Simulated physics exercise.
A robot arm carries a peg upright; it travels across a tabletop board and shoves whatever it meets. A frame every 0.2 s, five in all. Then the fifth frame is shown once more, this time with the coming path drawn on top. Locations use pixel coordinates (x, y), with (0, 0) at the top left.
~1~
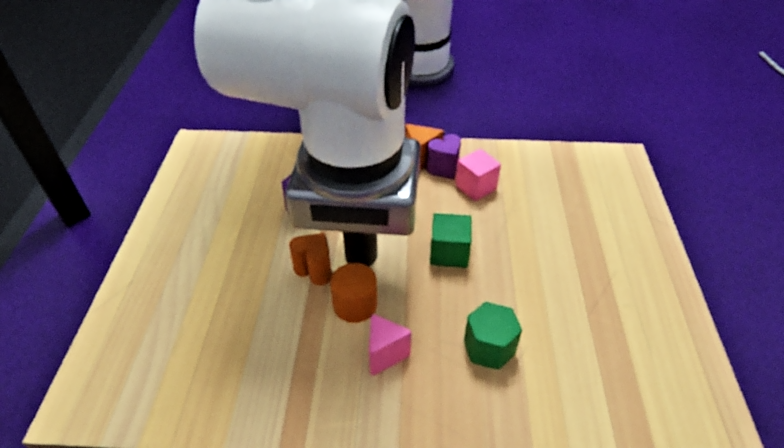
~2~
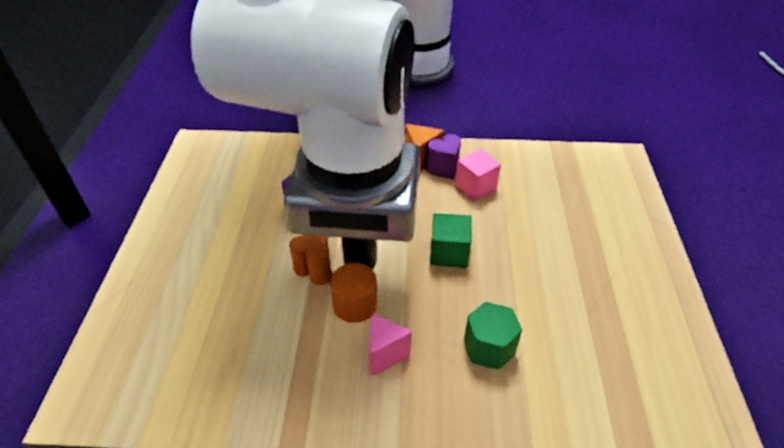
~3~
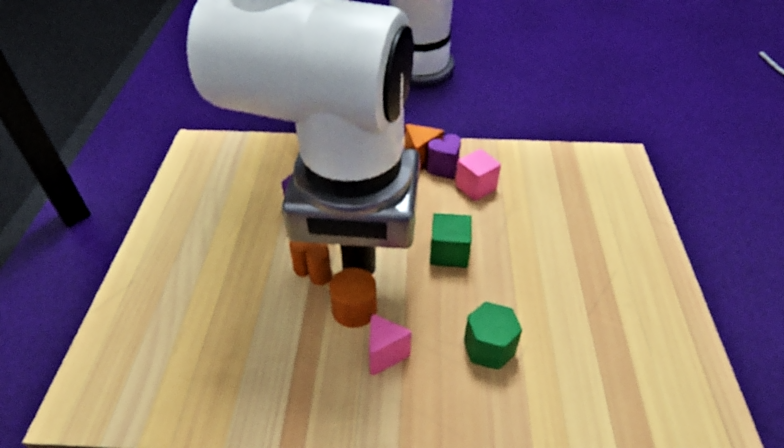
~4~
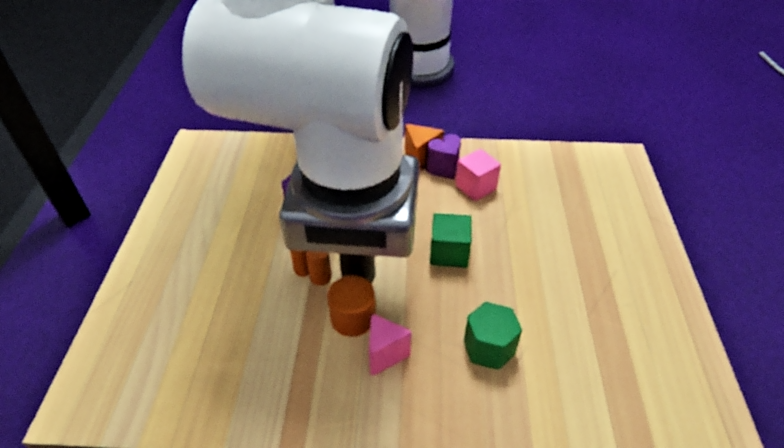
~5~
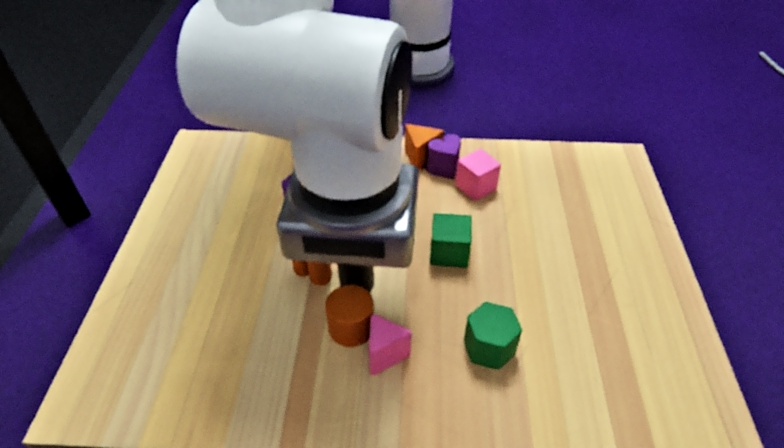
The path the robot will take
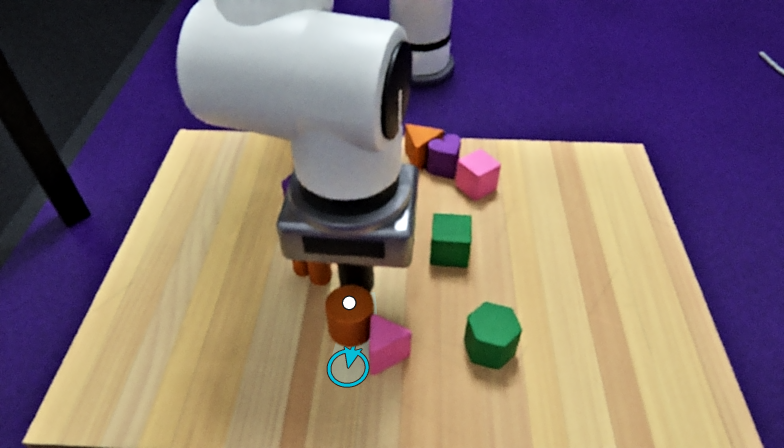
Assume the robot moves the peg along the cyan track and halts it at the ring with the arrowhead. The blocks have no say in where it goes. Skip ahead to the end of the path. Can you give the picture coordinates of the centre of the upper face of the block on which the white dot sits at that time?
I'd place it at (323, 383), taking the centre of its top.
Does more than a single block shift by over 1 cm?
No, it doesn't check out.
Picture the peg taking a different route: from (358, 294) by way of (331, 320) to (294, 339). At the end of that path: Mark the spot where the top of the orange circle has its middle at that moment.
It is at (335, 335).
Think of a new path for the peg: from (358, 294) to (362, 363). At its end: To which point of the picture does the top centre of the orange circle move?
At pixel (330, 373).
Path on the board, from (358, 294) through (358, 329) to (348, 368); the dot is on the orange circle.
On the path given first. Halfway along, peg (357, 320); orange circle (340, 341).
At the end, peg (347, 359); orange circle (323, 383); pink triangle in place.
